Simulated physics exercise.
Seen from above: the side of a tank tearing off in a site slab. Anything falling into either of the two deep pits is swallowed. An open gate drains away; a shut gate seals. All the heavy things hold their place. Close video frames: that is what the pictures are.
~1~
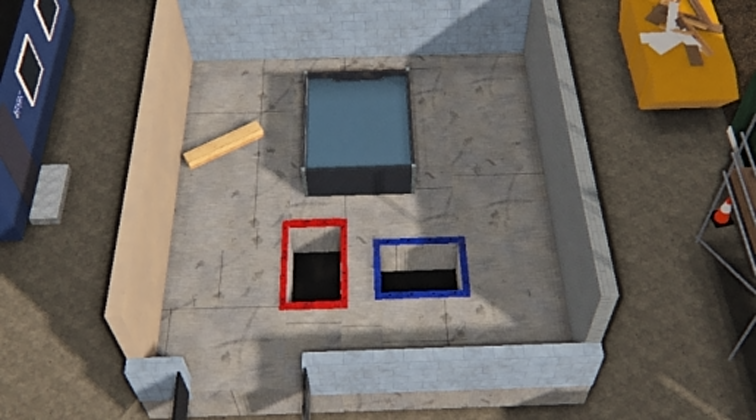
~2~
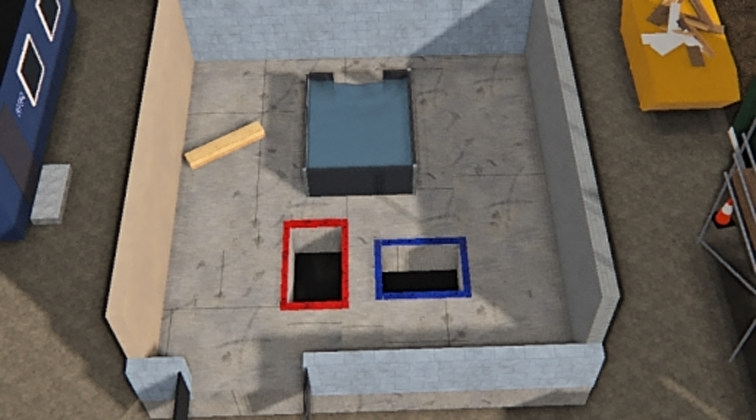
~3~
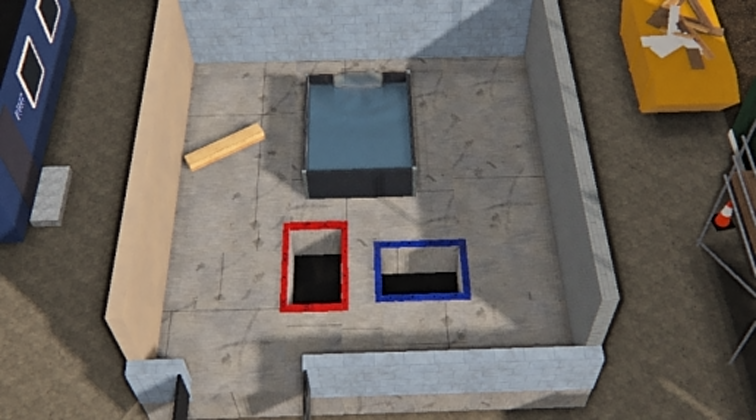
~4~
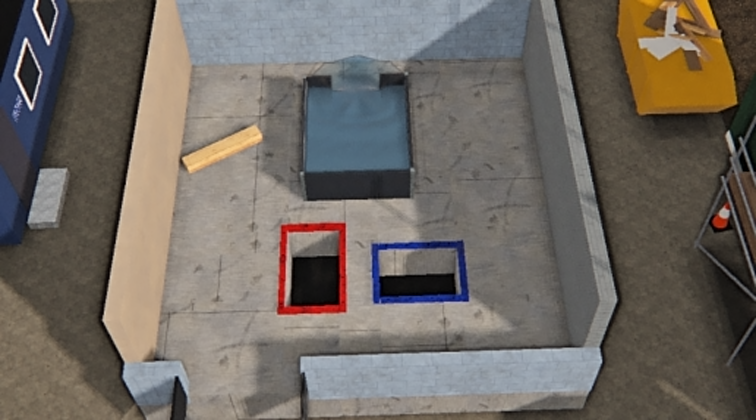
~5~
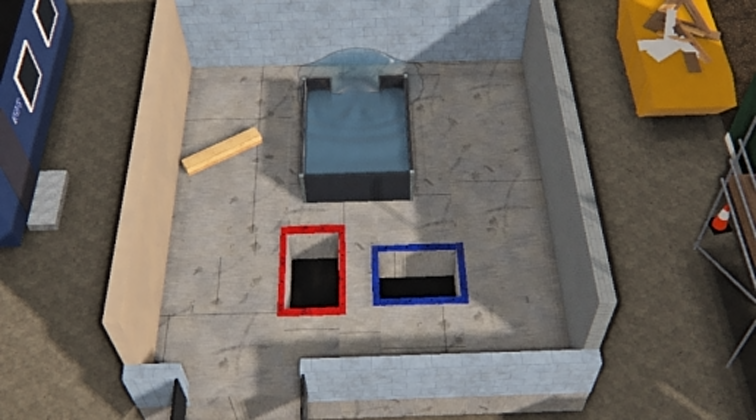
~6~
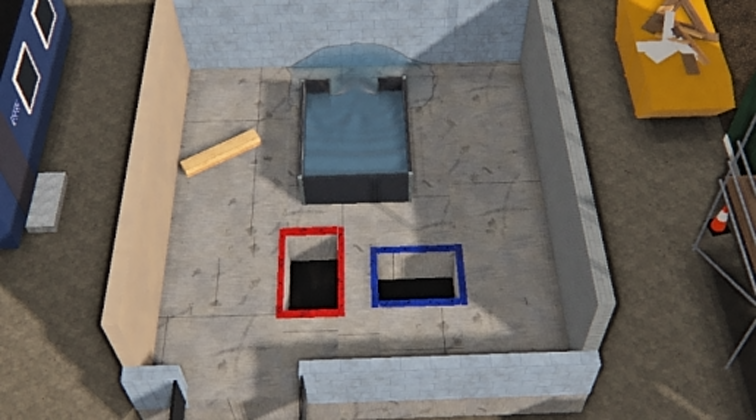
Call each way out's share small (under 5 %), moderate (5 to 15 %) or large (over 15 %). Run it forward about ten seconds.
The gate's share is small. The blue pit's share is small. The red pit's share is small.
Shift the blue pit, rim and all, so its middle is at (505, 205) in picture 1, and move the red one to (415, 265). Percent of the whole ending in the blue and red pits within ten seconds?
Of the total, the blue pit holds 20 per cent and the red pit 0 per cent.
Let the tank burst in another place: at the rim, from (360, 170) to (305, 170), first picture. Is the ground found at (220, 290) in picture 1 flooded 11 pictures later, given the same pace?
Submerged.
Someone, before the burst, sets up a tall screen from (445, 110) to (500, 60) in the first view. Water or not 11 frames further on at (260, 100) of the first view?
The spot in question would be waterlogged.
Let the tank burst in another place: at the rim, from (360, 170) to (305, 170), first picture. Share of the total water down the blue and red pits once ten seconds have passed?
Blue 8 %, red 50 %.
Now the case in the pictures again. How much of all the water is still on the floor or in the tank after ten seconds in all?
I'd say around 98 per cent.
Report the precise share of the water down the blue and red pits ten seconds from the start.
About 0 and 0 per cent.
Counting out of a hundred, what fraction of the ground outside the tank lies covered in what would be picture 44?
Roughly 65 per cent.
A moment on, water covers 15 % of the floor; the gate 0 %, the blue pit 0 %, the red pit 0 %.
Next, water covers 25 % of the floor; the gate 0 %, the blue pit 0 %, the red pit 0 %.
Then, water covers 40 % of the floor; the gate 0 %, the blue pit 0 %, the red pit 0 %.
Later, water covers 65 % of the floor; the gate 0 %, the blue pit 0 %, the red pit 0 %.
In the end, water covers 95 % of the floor; the gate 1 %, the blue pit 1 %, the red pit 0 %.
